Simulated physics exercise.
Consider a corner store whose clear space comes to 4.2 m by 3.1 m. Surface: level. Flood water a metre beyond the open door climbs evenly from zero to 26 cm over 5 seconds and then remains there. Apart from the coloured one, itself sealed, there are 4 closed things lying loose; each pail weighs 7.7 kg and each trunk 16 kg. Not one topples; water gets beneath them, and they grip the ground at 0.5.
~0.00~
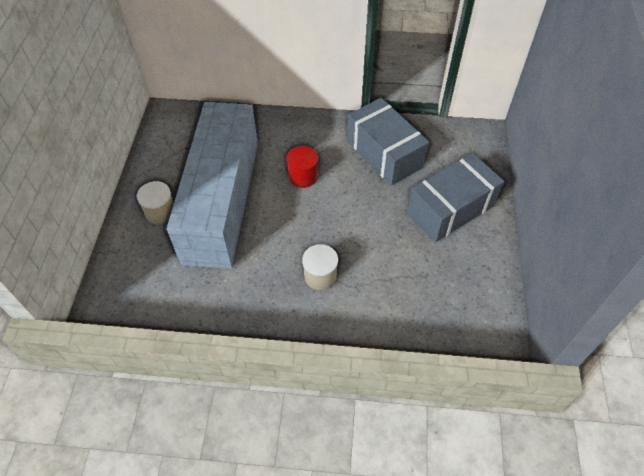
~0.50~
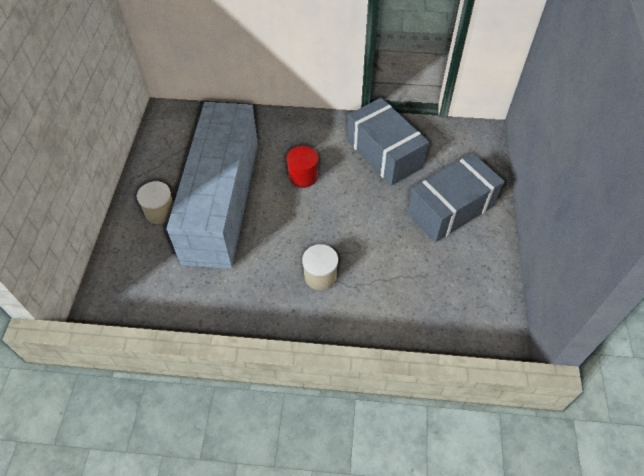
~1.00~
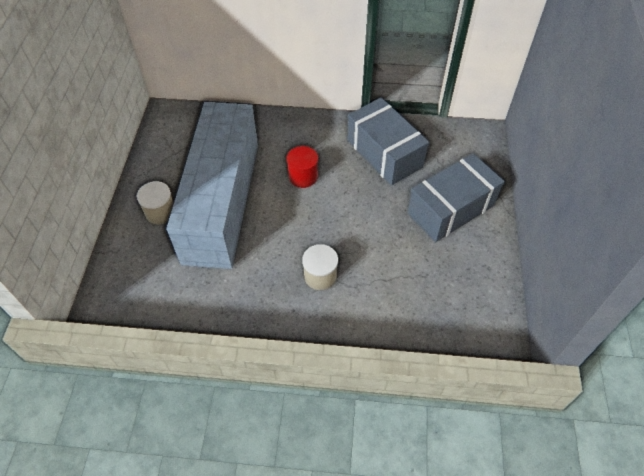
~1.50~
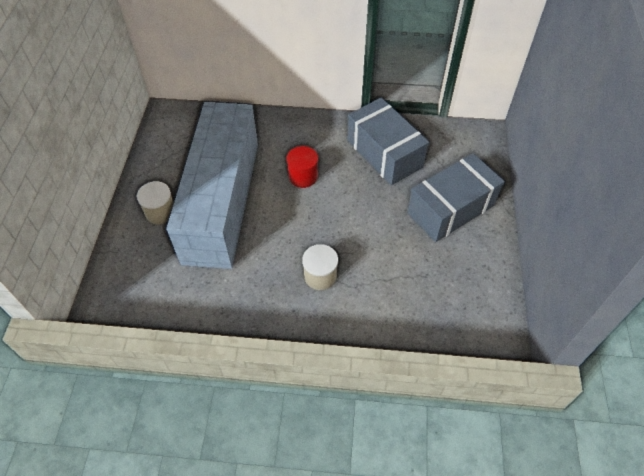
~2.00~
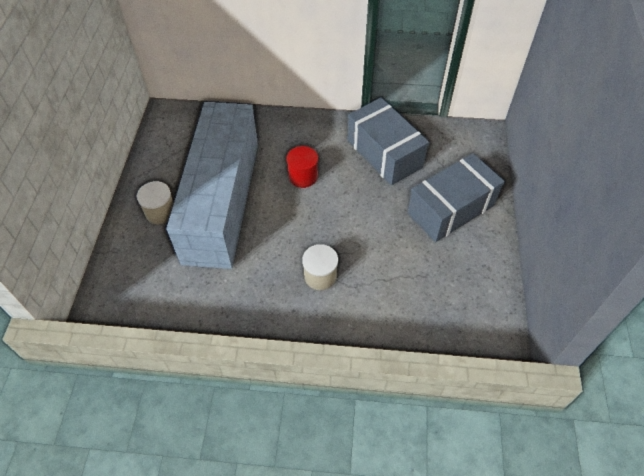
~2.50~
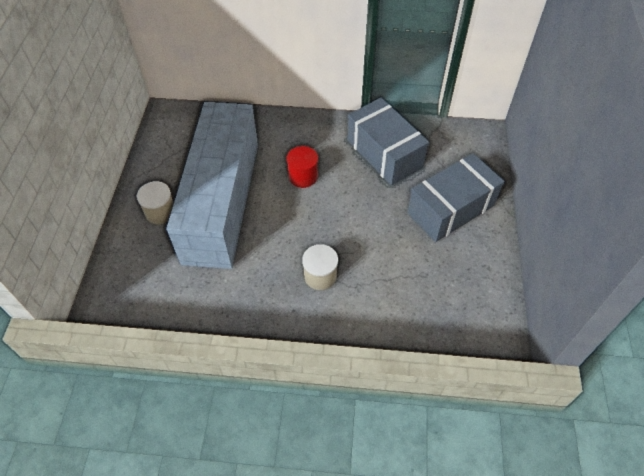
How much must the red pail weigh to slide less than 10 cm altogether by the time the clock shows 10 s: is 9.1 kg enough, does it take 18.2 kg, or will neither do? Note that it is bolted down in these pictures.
Passing pick: The lighter.
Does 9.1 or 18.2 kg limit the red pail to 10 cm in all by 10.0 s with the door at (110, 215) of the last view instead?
Under that change the small mass suffices.
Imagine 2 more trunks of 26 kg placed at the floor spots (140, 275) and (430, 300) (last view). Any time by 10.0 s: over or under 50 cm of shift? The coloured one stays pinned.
In the order given, within the mark and then beyond the mark.
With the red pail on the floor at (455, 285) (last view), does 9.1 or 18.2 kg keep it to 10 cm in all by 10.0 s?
Looking at the loads, only the heavier keeps it.
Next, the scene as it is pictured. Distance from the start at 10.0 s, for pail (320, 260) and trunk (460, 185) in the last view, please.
140 cm, 120 cm.
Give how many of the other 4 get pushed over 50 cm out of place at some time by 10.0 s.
That adds up to 3.
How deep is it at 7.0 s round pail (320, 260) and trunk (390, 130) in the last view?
Close to 5 and 5 centimetres.
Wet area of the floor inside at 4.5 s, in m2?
Roughly 5.0 m2.
After 3.5 s the red pail would be 0 cm from its start with 9.1 kg and 0 cm from its start with 18.2 kg; 0 cm of water round it then.
After 4.5 s the red pail would be 2 cm from its start with 9.1 kg and 0 cm from its start with 18.2 kg; 2 cm of water round it then.
After 7.0 s the red pail would be 2 cm from its start with 9.1 kg and 0 cm from its start with 18.2 kg; 6 cm of water round it then.
After 10.0 s the red pail would be 2 cm from its start with 9.1 kg and 0 cm from its start with 18.2 kg; 8 cm of water round it then.
